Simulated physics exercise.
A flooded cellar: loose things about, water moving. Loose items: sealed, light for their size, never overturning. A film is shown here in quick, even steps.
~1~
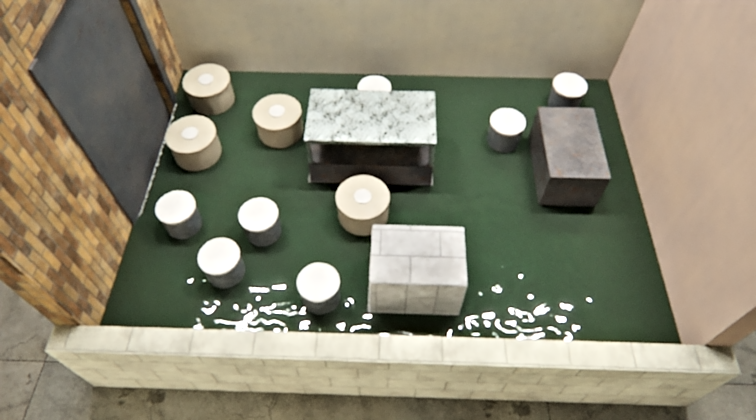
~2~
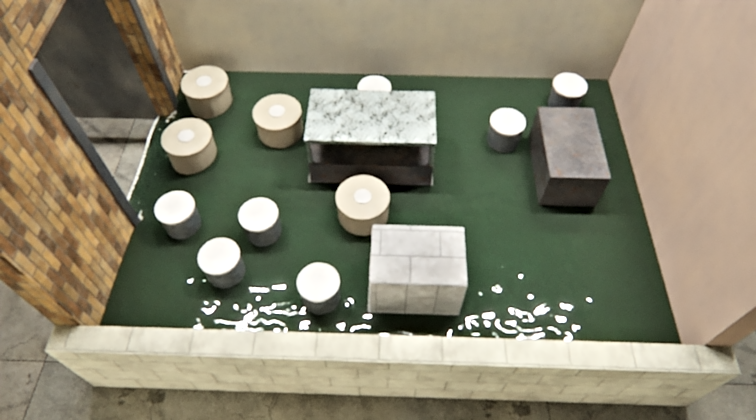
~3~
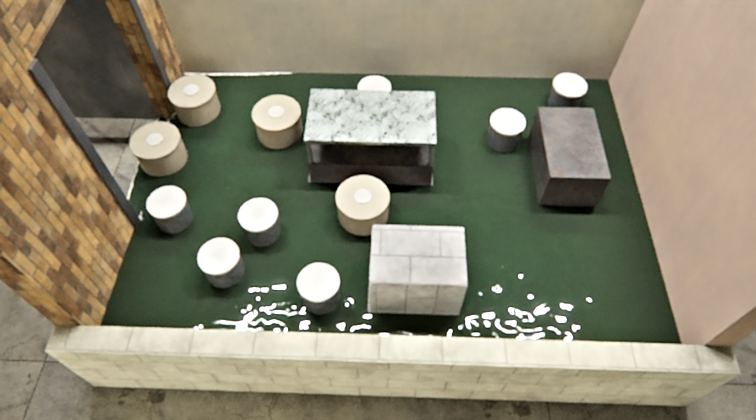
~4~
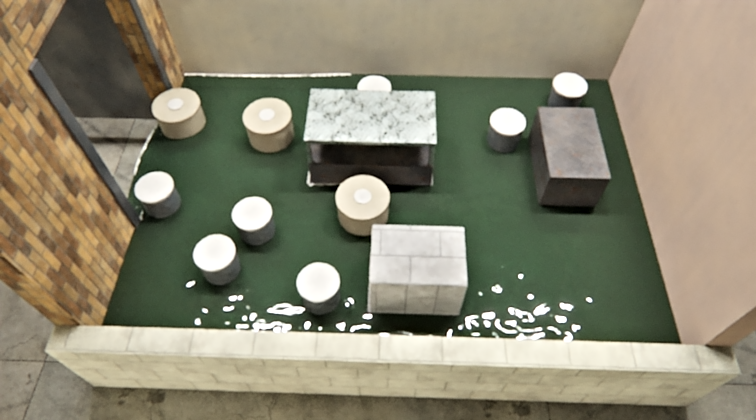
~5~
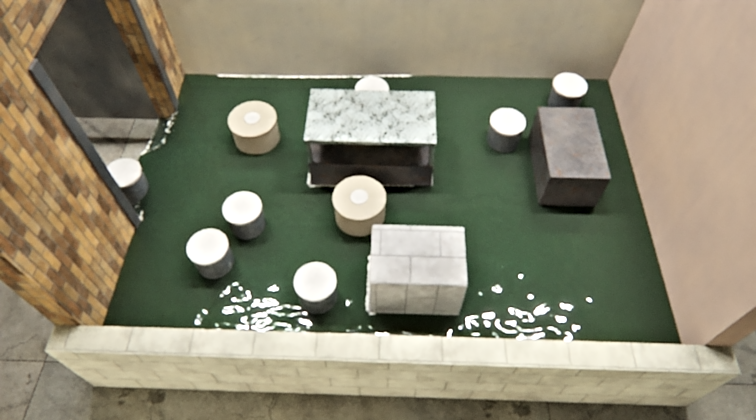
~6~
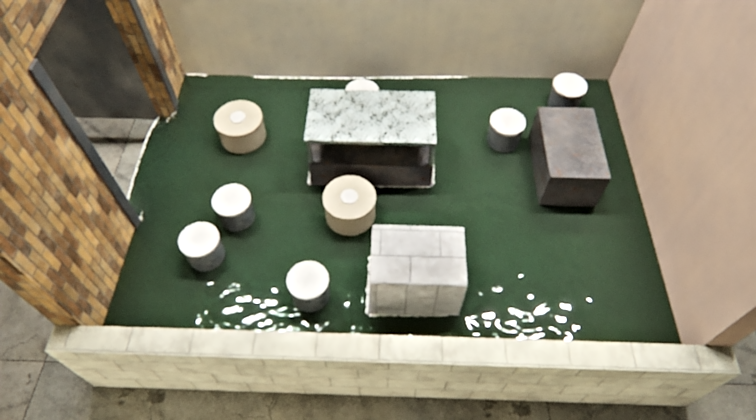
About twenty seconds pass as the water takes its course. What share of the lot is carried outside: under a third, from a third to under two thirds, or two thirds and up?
Two thirds and up.
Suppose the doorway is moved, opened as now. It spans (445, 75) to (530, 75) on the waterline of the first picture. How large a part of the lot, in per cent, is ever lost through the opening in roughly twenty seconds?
Result: Close to 50 %.
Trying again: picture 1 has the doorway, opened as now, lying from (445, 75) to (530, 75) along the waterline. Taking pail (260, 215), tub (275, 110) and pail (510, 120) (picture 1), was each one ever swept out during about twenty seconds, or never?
Object one: Remains; object two: Leaves; object three: Leaves.
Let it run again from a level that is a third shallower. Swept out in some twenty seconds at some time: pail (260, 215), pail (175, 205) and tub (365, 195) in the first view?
Outcomes, first to last: Departed, departed, departed.
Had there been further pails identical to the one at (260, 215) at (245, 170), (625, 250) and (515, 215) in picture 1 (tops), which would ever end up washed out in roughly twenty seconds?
First escapes, second doesn't escape, third escapes.
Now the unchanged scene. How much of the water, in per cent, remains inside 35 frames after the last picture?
About 38 percent.
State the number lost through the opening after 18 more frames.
8.
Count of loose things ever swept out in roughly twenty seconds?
My tally gives 10.
A moment on, 4 of 11 are out; 7 afloat.
Next, 8 of 11 are out; 3 afloat.
Later, 10 of 11 are out; 1 afloat.
In the end, 10 of 11 are out; 1 afloat.
